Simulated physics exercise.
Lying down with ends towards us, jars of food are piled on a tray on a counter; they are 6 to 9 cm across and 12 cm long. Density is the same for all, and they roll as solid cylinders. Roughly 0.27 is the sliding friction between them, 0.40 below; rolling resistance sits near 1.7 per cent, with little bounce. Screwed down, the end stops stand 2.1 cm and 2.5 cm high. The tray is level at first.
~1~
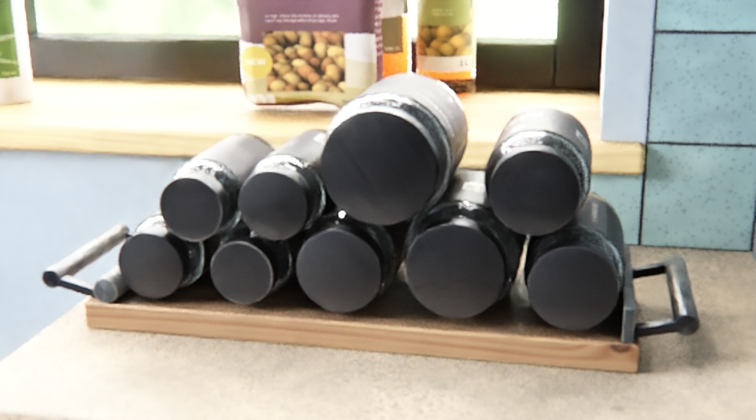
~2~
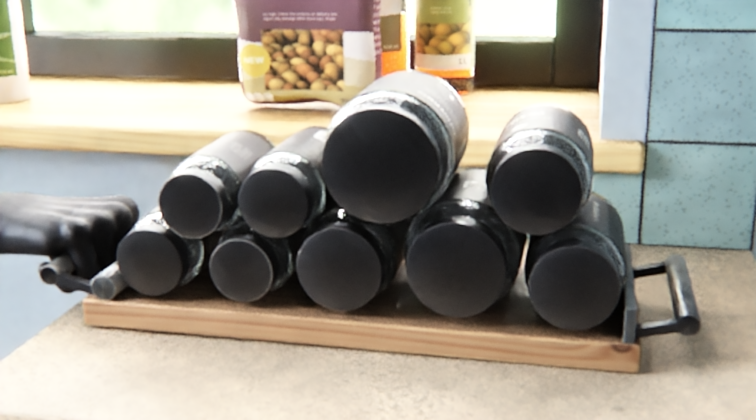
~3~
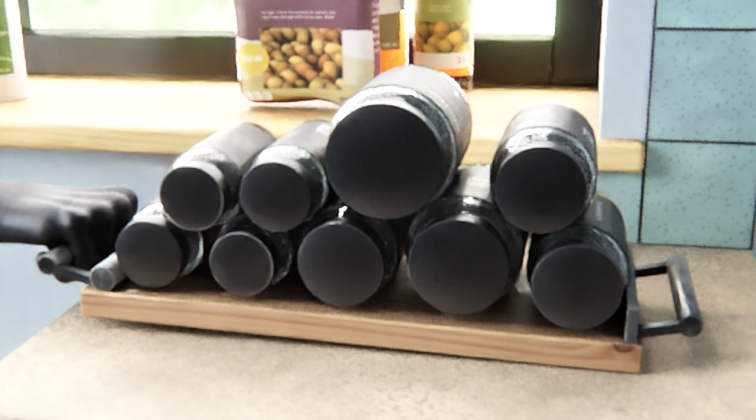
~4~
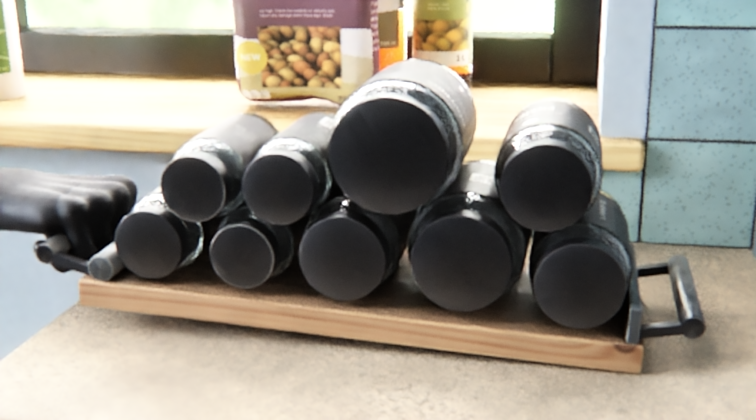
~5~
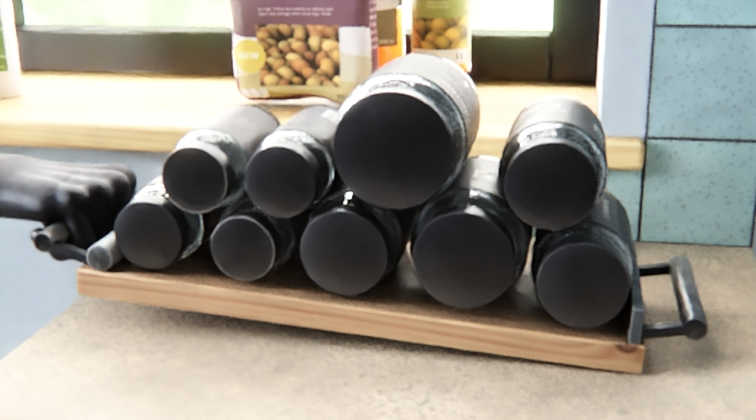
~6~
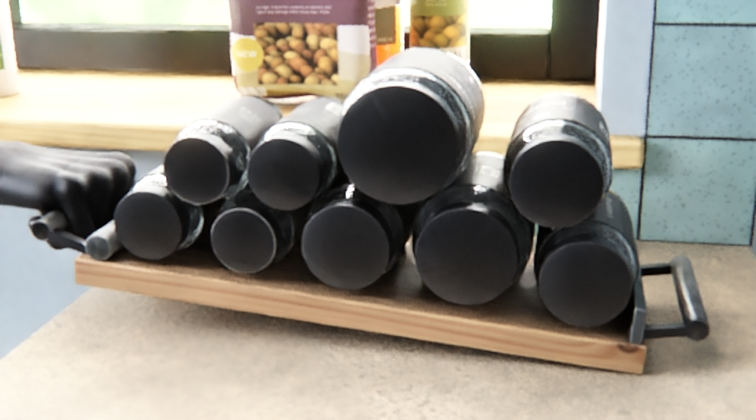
The footage shows nine dark-capped jars stacked on their sides on a wooden tray on a counter; a black-gloved hand appears at the left handle and slightly raises that end, while the pile keeps its arrangement.
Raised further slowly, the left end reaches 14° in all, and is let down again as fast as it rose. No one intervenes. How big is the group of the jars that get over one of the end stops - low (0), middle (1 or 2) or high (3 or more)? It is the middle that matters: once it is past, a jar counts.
Band: Low.
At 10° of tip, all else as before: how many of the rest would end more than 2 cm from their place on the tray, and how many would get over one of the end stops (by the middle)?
It would be 0 and 0, in that order.
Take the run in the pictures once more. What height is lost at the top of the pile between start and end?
I'd put it at some 0 cm lower than at the start.
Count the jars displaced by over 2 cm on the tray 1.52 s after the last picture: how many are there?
By that point it's 0 of them.
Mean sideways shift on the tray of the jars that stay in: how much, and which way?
On average they drift right by around 1 cm.
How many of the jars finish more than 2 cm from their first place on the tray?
The count is 0.
Then, 0.61 s past the final picture, left end up 14°; 0 now displaced over 2 cm; not one over the end stops; the one last seen at (243, 241) 0.8 cm right (moves measured on the tray).
Then, 1.14 s past the final picture, left end up 5°; 0 now displaced over 2 cm; not one over the end stops; the one last seen at (243, 241) 1.7 cm right.
Then, 1.52 s past the final picture, tray level; 0 now displaced over 2 cm; not one over the end stops; the one last seen at (243, 241) 1.7 cm right.
At rest 1.8 s after the last picture, 0 moved over 2 cm; not one over the end stops; the one last seen at (243, 241) 1.7 cm right; top of the pile 16 cm high, from 16 cm.
